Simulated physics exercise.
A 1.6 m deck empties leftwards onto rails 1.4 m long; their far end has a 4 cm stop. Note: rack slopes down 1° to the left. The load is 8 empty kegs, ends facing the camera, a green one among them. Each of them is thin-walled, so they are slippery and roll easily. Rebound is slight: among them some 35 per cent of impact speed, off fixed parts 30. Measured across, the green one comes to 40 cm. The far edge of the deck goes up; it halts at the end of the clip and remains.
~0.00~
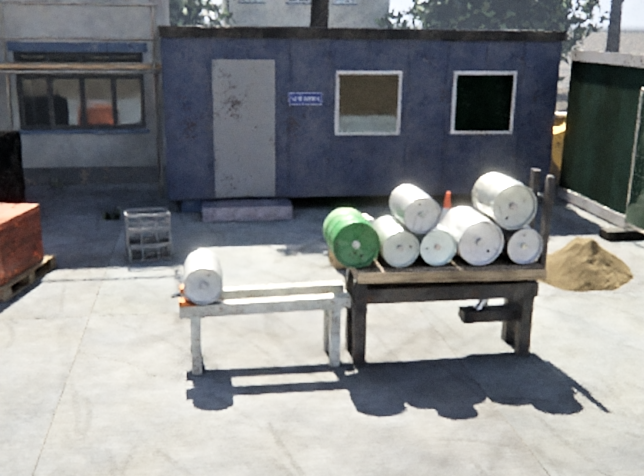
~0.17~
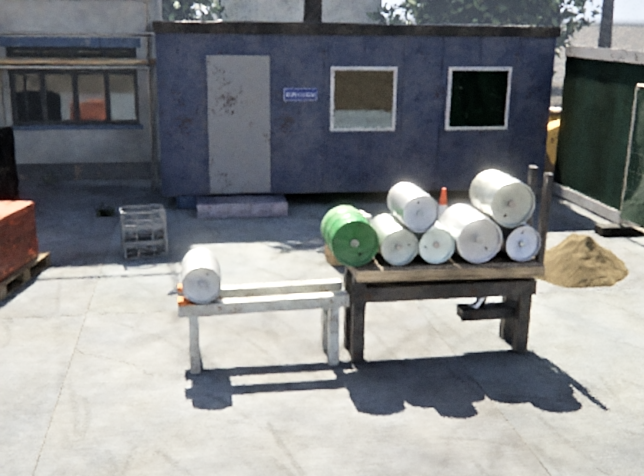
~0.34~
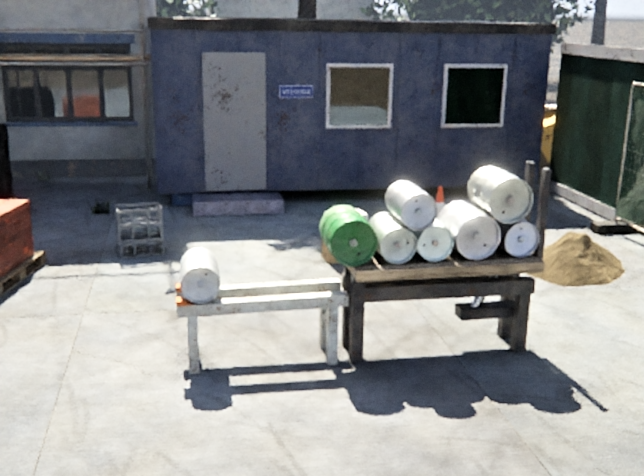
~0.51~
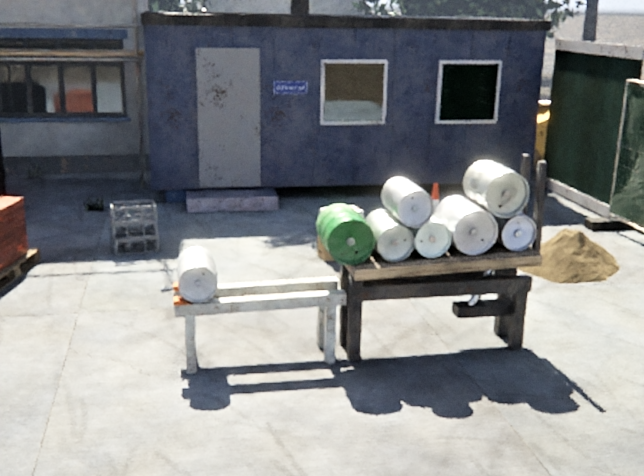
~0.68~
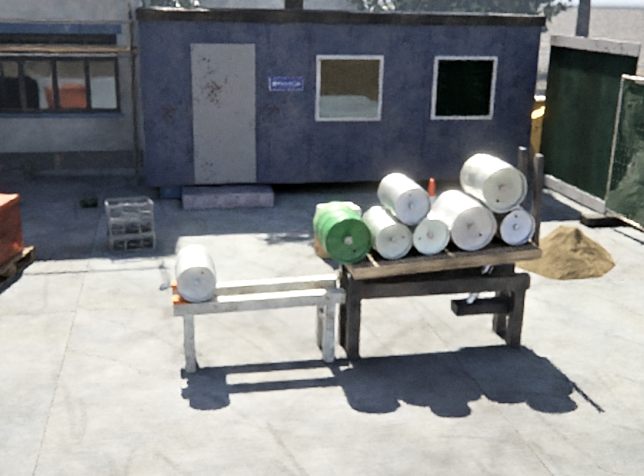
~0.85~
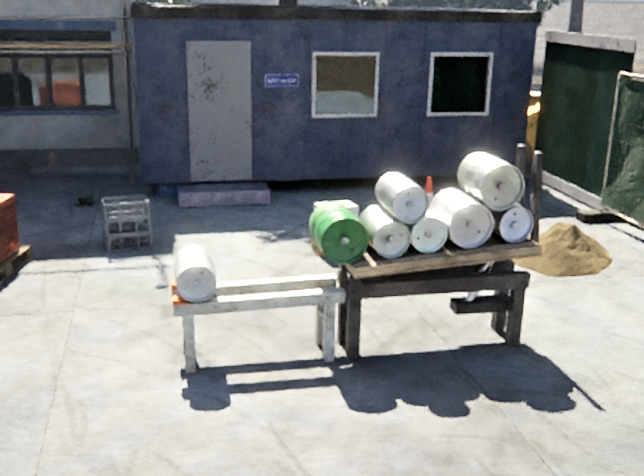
A wooden deck loaded with white kegs and a green one at its left end tilts slightly, its right side rising, in a sunlit concrete yard seen from the front and a little above. To its left a pale rack carries a single white keg, with a blue cabin behind and a sand heap at right. The kegs barely shift while the view drifts gently.
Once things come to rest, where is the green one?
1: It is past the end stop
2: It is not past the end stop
Option 2: It is not past the end stop.
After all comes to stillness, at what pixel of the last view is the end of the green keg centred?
Near pixel (234, 277).
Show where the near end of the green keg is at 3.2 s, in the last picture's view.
(234, 277), roughly.
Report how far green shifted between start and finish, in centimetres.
The green one shifted 100.
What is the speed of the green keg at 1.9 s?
Close to 0.7 m/s then.
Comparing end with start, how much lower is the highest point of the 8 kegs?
Some 25 centimetres.
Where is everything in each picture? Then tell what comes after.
The first frame shows green (356, 245); deck tilted 1° back; stop top at (181, 303).
The second frame shows green (355, 244); deck tilted 1° back.
The third frame shows green (354, 243); deck level.
The fourth frame shows green (351, 242); deck tilted 2° to the rack.
The fifth frame shows green (349, 241); deck tilted 3° to the rack.
The sixth frame shows green (345, 241); deck tilted 4° to the rack.
By 1.9 s, green is on the rack, 70 cm from the rack's far end, rolling left; 0 lost over the end.
By 3.2 s, green is on the rack, 50 cm from the rack's far end; 0 lost over the end.
Finally (4.7 s), green is on the rack, 50 cm from the rack's far end; 0 lost over the end.
